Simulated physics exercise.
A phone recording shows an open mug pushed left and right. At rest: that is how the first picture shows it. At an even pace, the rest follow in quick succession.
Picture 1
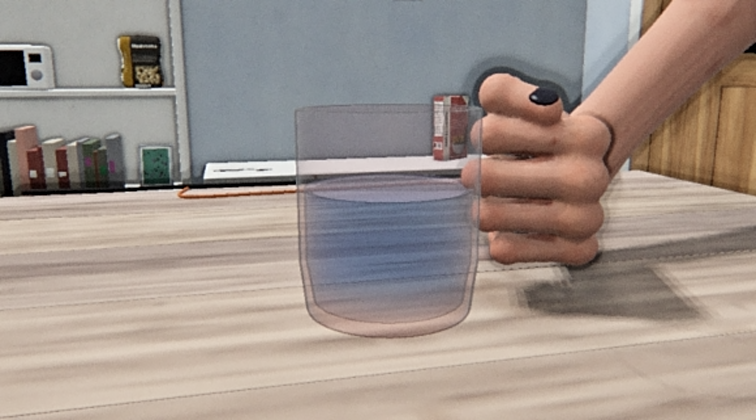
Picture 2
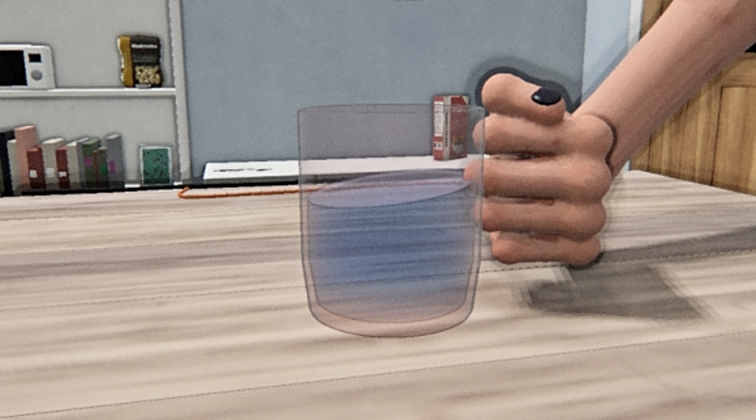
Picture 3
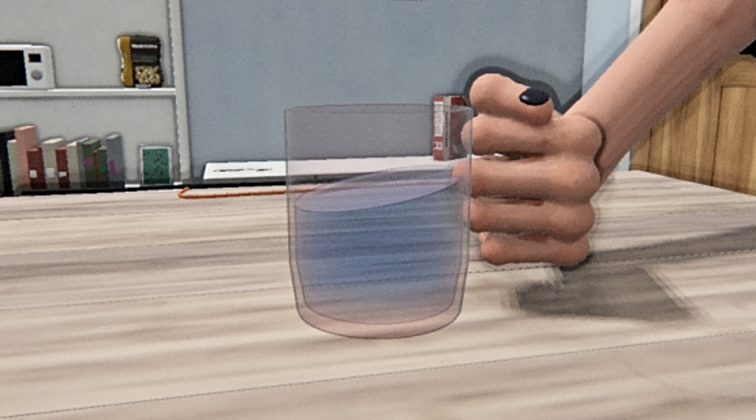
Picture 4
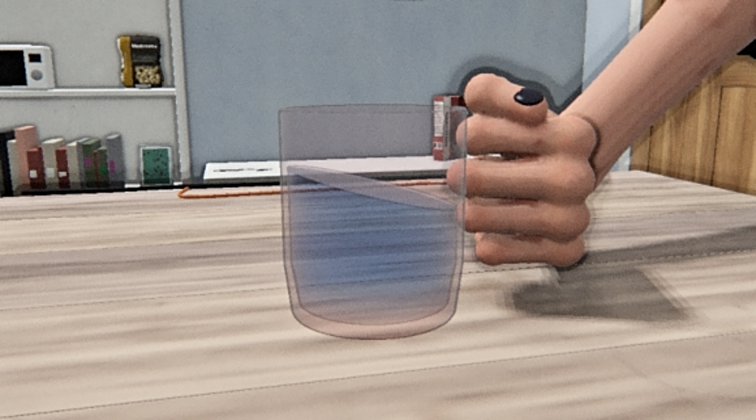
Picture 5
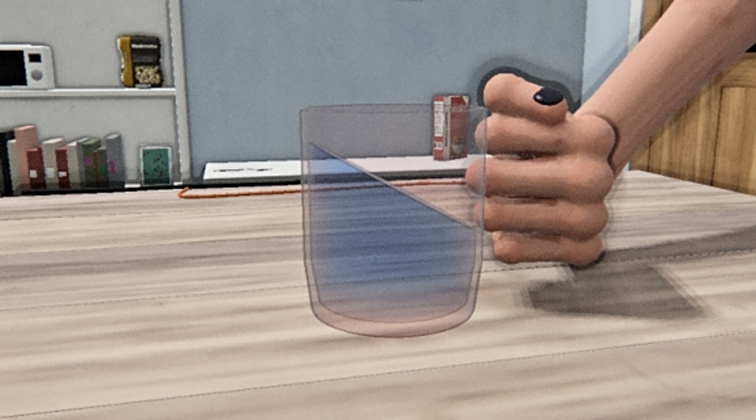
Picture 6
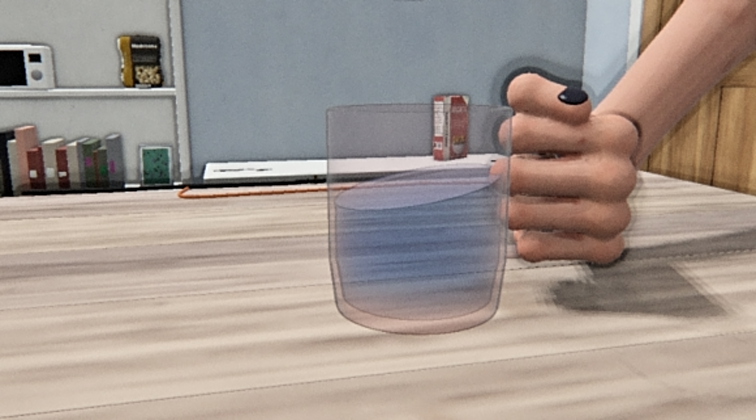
A clear mug of bluish liquid, held by a hand at its right side, shifts slightly left and then right above a pale wooden table, while the liquid's surface tilts up on the right, then steeply left, then right again.
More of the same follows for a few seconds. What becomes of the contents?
The contents partly slosh out.
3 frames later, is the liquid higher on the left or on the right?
Higher on the left edge.
Next, the highest wave so far goes over the rim.
Finally, the highest wave so far goes over the rim; some is on the top.
